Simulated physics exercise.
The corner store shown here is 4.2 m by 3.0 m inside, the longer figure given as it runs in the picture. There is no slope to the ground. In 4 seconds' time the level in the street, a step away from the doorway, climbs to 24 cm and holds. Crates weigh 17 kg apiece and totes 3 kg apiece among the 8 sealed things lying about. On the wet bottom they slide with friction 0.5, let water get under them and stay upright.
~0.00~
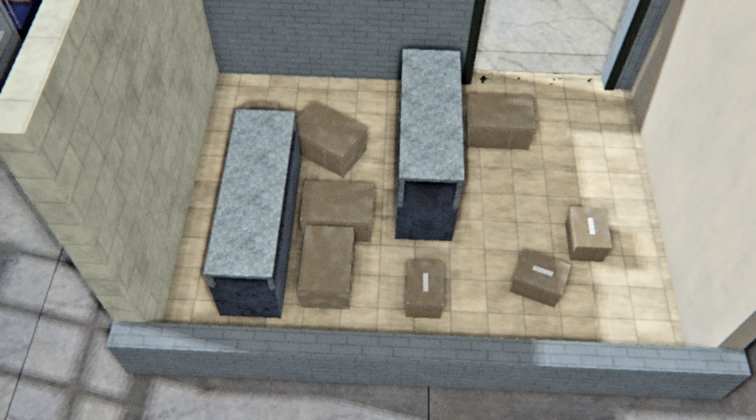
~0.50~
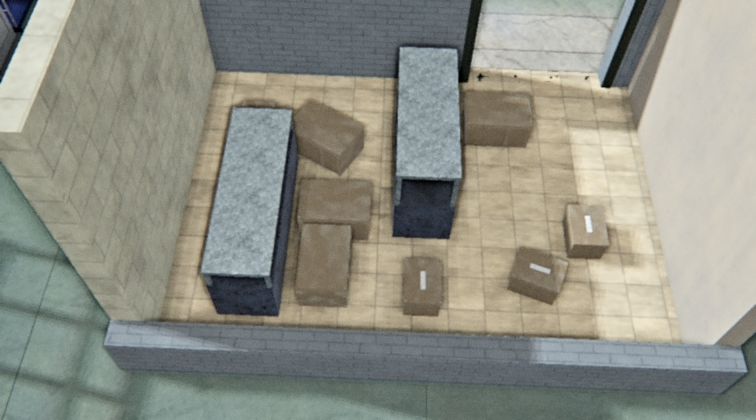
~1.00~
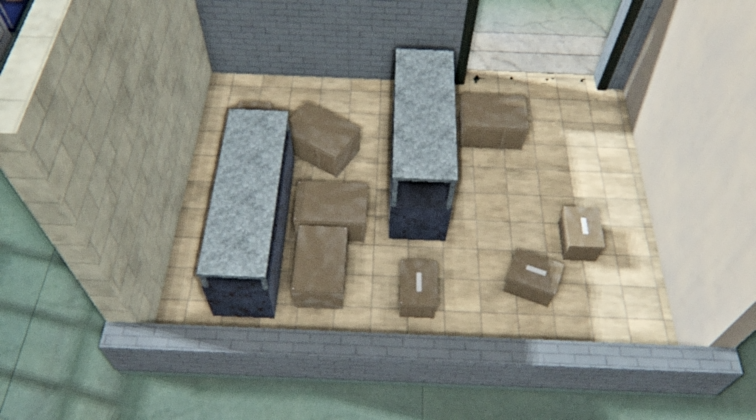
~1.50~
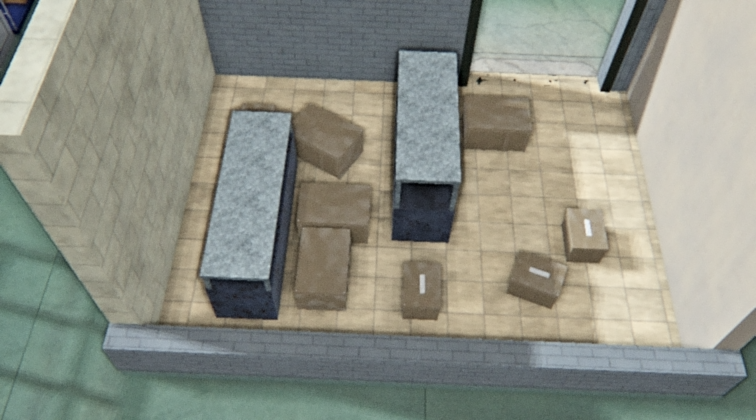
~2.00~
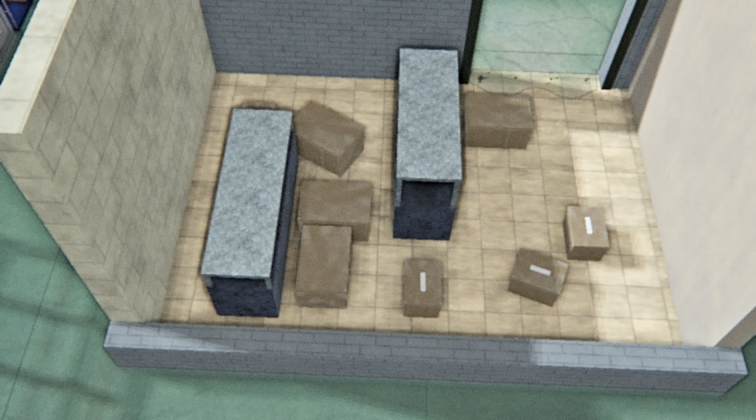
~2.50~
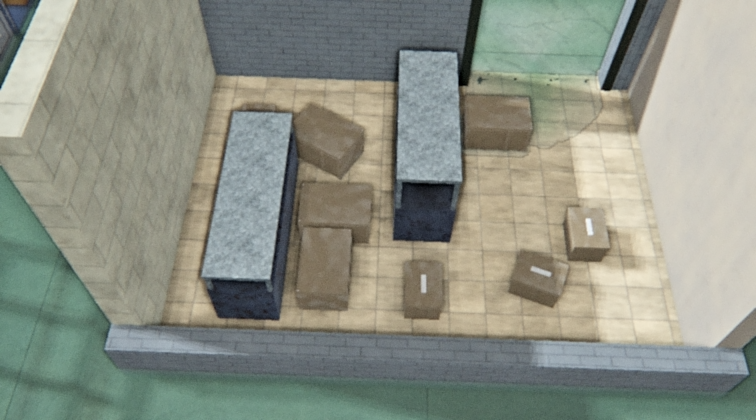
In the video, a small tiled room holds two long grey-topped counters and several brown boxes, all staying still. Greenish water covers the ground outside, and a thin sheet then spreads in through the doorway at the back right.
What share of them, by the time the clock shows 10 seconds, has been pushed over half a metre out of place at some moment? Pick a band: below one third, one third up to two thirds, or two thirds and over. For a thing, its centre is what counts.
The share is two thirds and over.
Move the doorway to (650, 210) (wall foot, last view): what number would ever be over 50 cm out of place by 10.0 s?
So the tally would be 7.
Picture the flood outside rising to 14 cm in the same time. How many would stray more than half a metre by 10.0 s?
The answer would then be 4.
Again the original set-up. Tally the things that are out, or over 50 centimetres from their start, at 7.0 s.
By that point, 4.
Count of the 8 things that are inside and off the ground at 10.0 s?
At that time the total is 8.
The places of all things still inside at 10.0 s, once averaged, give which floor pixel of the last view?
Close to (325, 183).
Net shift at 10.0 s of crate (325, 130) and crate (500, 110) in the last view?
80 cm and 140 cm respectively.
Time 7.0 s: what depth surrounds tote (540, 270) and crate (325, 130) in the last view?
Roughly 11 and 1 cm.
After 3.5 s 0 of 8 are over 50 cm from their spots; 0 afloat.
After 4.5 s 2 of 8 are over 50 cm from their spots; 0 afloat.
After 7.0 s 4 of 8 are over 50 cm from their spots; 5 afloat.
After 10.0 s 7 of 8 are over 50 cm from their spots, and 7 have been at some point; 8 afloat.
